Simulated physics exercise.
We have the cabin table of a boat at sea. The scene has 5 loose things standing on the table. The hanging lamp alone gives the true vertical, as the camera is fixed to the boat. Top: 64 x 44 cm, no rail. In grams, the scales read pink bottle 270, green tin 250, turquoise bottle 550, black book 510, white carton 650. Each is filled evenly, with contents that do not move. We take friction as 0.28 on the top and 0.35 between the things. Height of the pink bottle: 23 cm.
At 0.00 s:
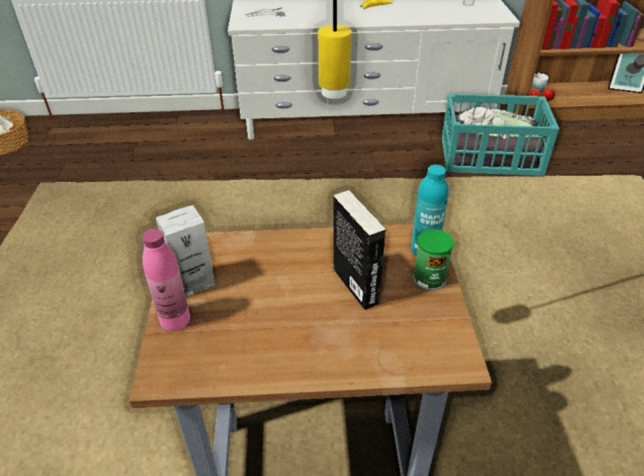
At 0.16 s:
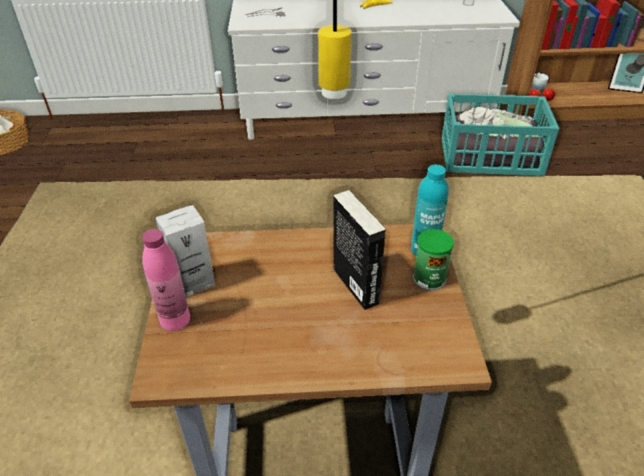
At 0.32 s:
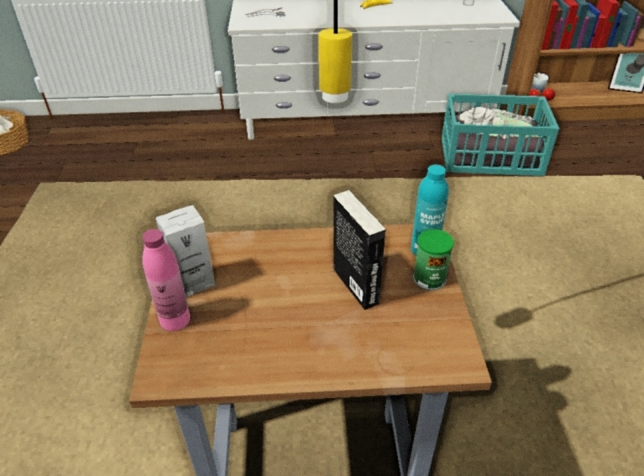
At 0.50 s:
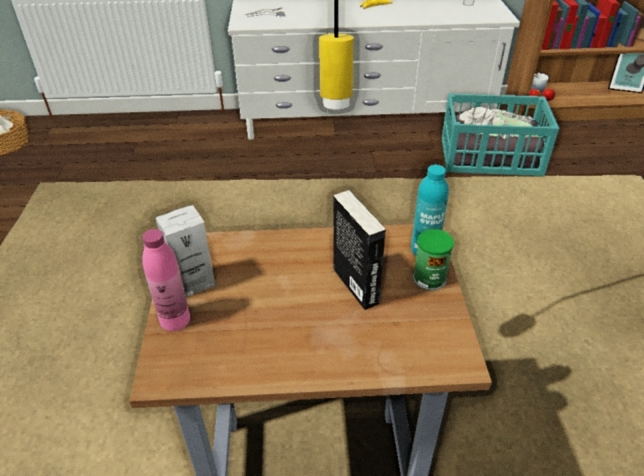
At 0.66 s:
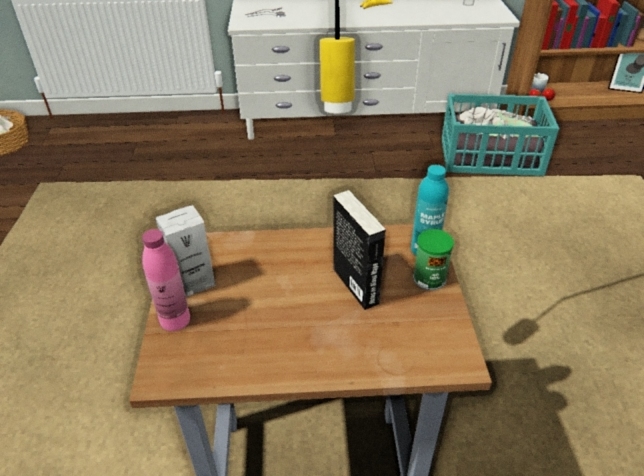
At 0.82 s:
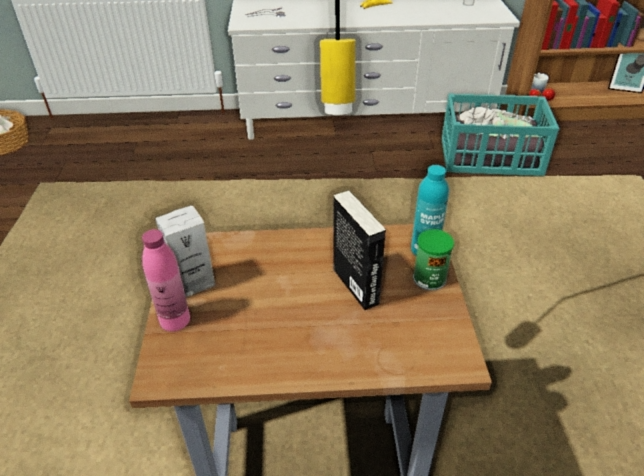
Yellow hanging lamp drifting slightly lower and to the right above a wooden table where bottles, book, carton and tin stay still.
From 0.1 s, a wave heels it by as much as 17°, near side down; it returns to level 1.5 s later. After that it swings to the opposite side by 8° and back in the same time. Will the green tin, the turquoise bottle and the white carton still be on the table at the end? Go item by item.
In order: I expect the green tin to stay on the top; I expect the turquoise bottle to stay on the top; I expect the white carton to stay on the top.
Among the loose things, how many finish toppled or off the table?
In total, 0.
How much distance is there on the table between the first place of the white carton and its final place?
The shift is close to 2 cm.
After 1.02 s, boat heeled 15°, near side down.
After 1.52 s, boat level; white carton slid 2 cm near (185, 260); black book slid 2 cm.
At rest (3.6 s), all 5 in place, give or take 5 cm. In the last view, green tin near (434, 263), turquoise bottle near (431, 215).
